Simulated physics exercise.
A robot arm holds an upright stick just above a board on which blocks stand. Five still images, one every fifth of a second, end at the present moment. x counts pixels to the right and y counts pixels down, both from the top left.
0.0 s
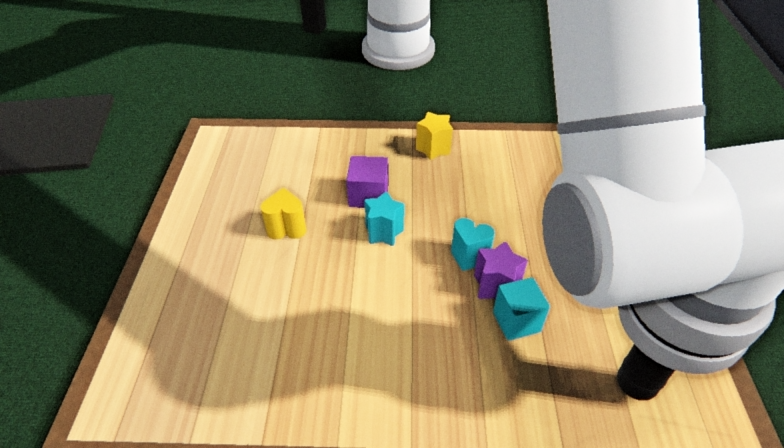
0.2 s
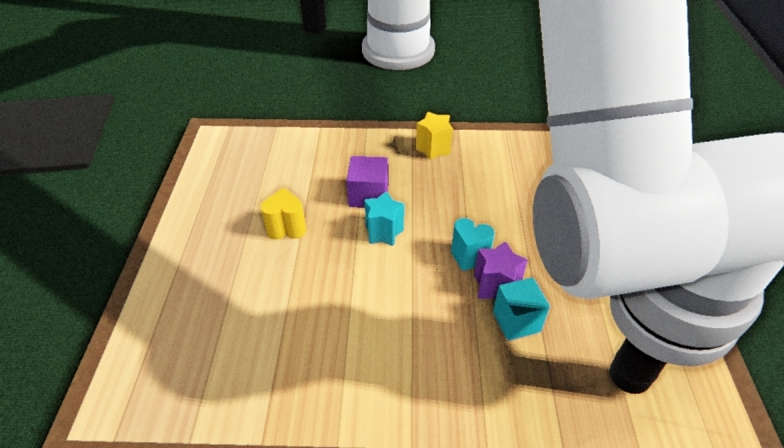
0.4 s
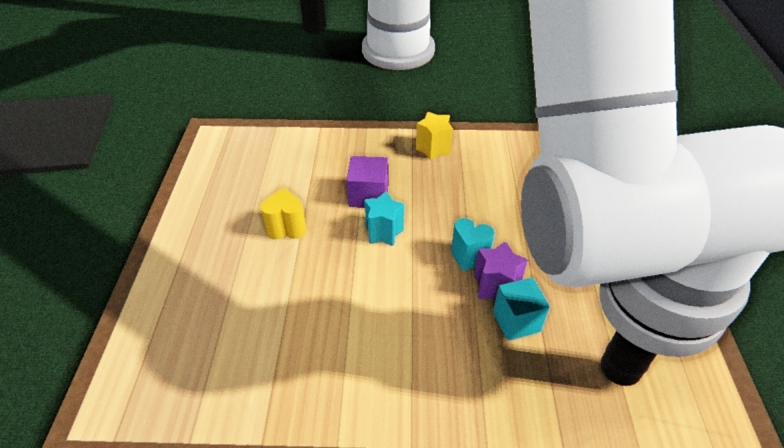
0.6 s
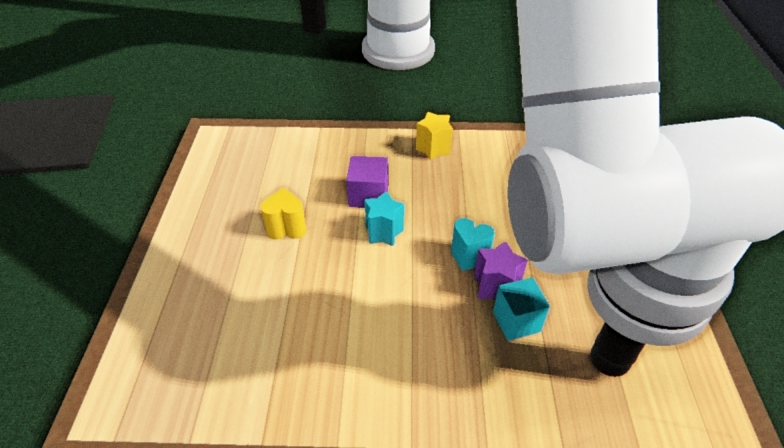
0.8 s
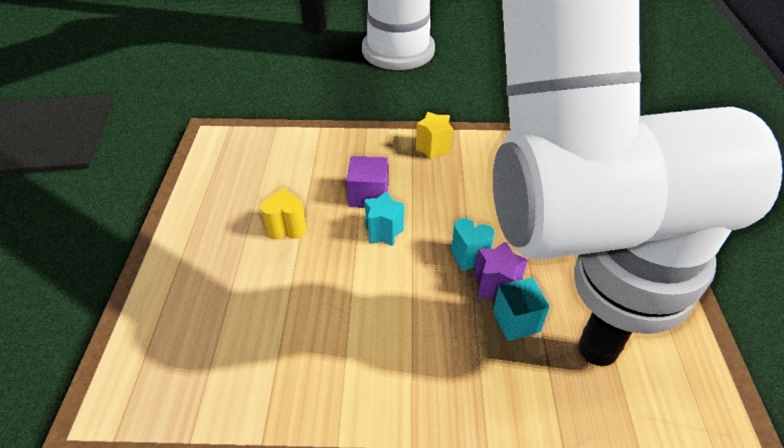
To begin with, a white robot arm holds a dark upright stick near the lower right of a wooden board scattered with yellow, purple and turquoise blocks. The arm then moves the stick a short way left and slightly up the board, nearer the turquoise square block, while every block stays still.
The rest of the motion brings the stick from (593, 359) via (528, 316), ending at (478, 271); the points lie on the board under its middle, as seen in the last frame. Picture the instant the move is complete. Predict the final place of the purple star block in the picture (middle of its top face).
The centre of its top will be at (457, 226).
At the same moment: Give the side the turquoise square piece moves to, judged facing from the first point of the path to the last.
Sideways shift: Left.
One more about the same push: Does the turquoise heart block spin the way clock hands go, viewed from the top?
That would be a yes.
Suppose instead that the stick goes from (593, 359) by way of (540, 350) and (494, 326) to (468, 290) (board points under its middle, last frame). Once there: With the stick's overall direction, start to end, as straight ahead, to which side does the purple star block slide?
Side: Right.
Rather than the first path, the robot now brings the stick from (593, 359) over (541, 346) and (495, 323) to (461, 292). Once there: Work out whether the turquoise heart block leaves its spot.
It will end up elsewhere.
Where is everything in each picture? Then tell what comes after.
Stick tip at (637, 383); block tops, turquoise heart block at (473, 231); purple star block at (502, 260); turquoise square piece at (524, 296), in the first frame.
Stick at (629, 377); blocks unchanged, in the second frame.
Stick at (620, 369); blocks unchanged, in the third frame.
Stick at (610, 360); blocks unchanged, in the fourth frame.
Stick at (598, 350); turquoise heart block at (473, 231); purple star block at (502, 260); turquoise square piece at (524, 296), in the fifth frame.
On the path given first. One third of the way, stick at (549, 320); purple star block at (497, 256), turned 15° clockwise; turquoise square piece at (510, 292).
Two thirds of the way, stick at (511, 291); turquoise heart block at (470, 225); purple star block at (490, 252), turned 20° clockwise; turquoise square piece at (484, 292).
At the end, stick at (480, 262); turquoise heart block at (446, 202), turned 25° clockwise; purple star block at (457, 226), turned 15° clockwise; turquoise square piece at (481, 291).
